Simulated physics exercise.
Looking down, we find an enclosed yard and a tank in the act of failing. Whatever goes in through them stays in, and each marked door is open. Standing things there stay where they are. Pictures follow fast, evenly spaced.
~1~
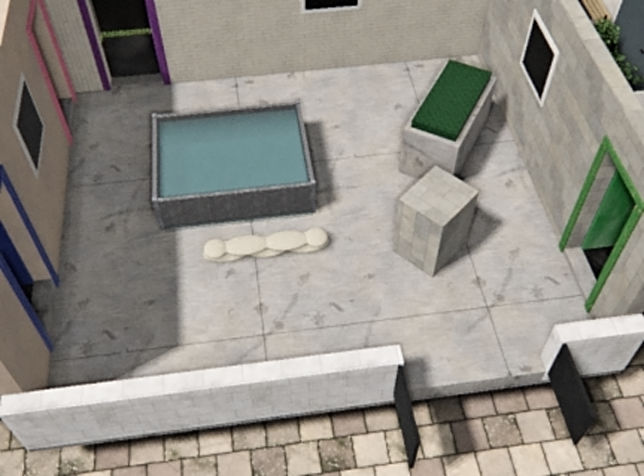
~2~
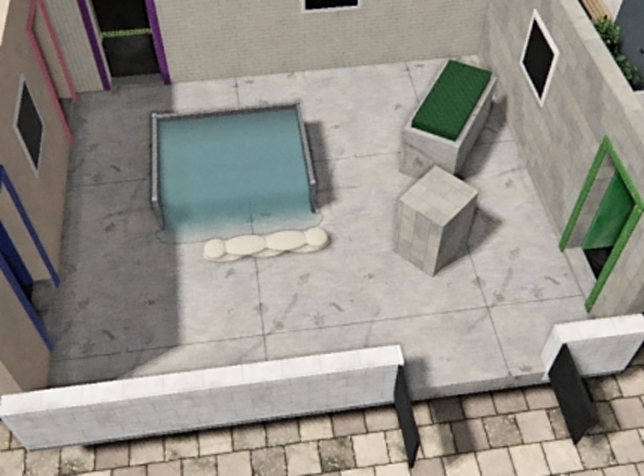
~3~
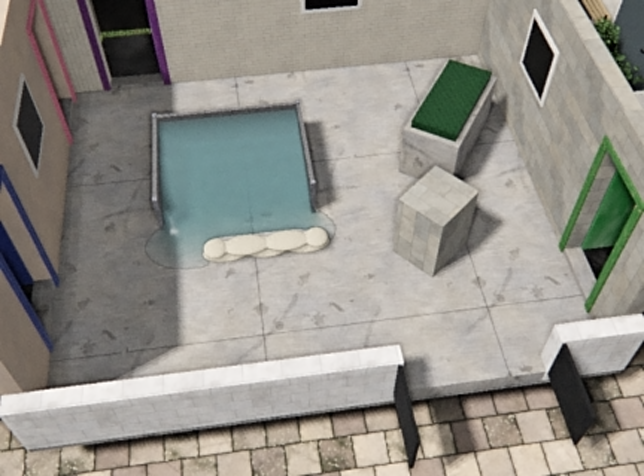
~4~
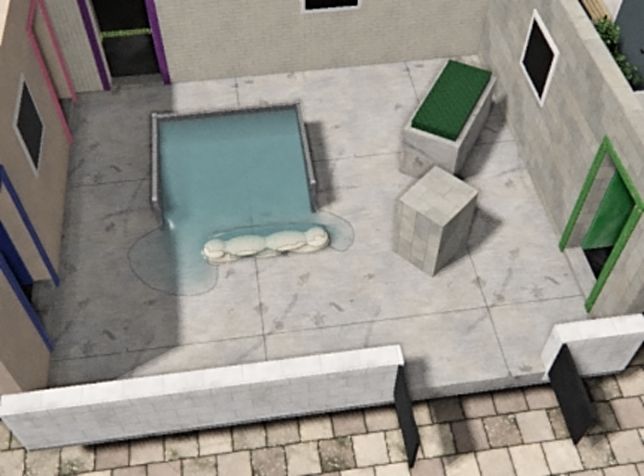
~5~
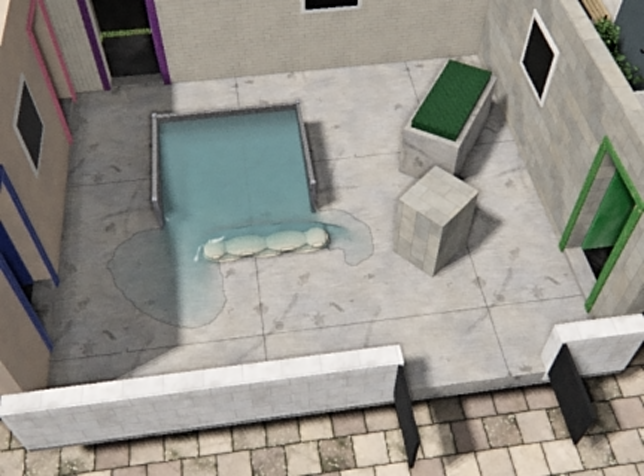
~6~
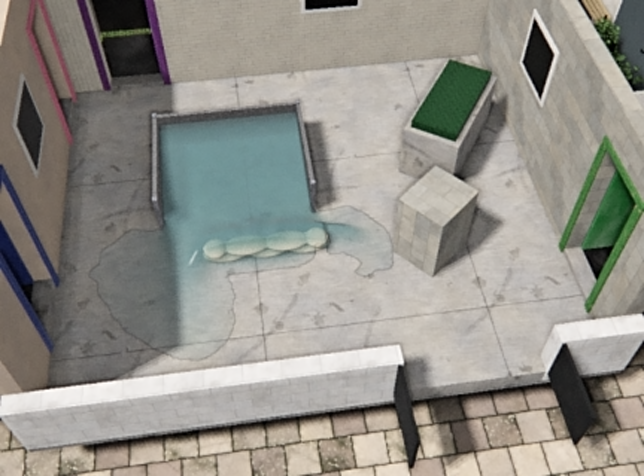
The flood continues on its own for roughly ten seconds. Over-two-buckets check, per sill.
In order: I expect the green door to let through an acceptable amount; I expect the blue door to let through an acceptable amount; I expect the pink door to let through an acceptable amount; I expect the purple door to let through an acceptable amount.
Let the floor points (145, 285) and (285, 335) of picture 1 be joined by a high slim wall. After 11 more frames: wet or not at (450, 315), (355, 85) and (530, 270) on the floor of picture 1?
Taking the points in order, they are inundated, high and dry and high and dry.
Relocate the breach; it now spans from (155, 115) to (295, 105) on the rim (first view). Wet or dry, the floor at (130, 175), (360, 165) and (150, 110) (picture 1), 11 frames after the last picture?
Unwetted, unwetted, submerged.
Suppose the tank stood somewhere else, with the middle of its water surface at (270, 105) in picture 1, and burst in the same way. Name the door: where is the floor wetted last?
It would be the purple-painted one.
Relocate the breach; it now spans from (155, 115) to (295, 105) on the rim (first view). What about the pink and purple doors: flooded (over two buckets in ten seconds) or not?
The pink one exceeds the limit; the purple one exceeds the limit.
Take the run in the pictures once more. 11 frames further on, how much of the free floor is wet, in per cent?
My best guess is some 45 %.
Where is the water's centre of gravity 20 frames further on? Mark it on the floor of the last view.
Roughly (242, 256).
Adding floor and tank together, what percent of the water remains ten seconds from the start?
Roughly 88 parts in a hundred.
A moment on, water covers 30 % of the floor; the green door not reached, the blue door not reached, the pink door not reached, the purple door not reached.
Next, water covers 45 % of the floor; the green door not reached, the blue door wet at the sill, nothing in, the pink door not reached, the purple door not reached.
Then, water covers 45 % of the floor; the green door wet at the sill, nothing in, the blue door wet at the sill, nothing in, the pink door not reached, the purple door not reached.
Later, water covers 70 % of the floor; the green door wet at the sill, nothing in, the blue door wet at the sill, nothing in, the pink door wet at the sill, nothing in, the purple door not reached.
In the end, water covers 95 % of the floor; the green door wet at the sill, nothing in, the blue door wet at the sill, nothing in, the pink door wet at the sill, nothing in, the purple door under two buckets in.
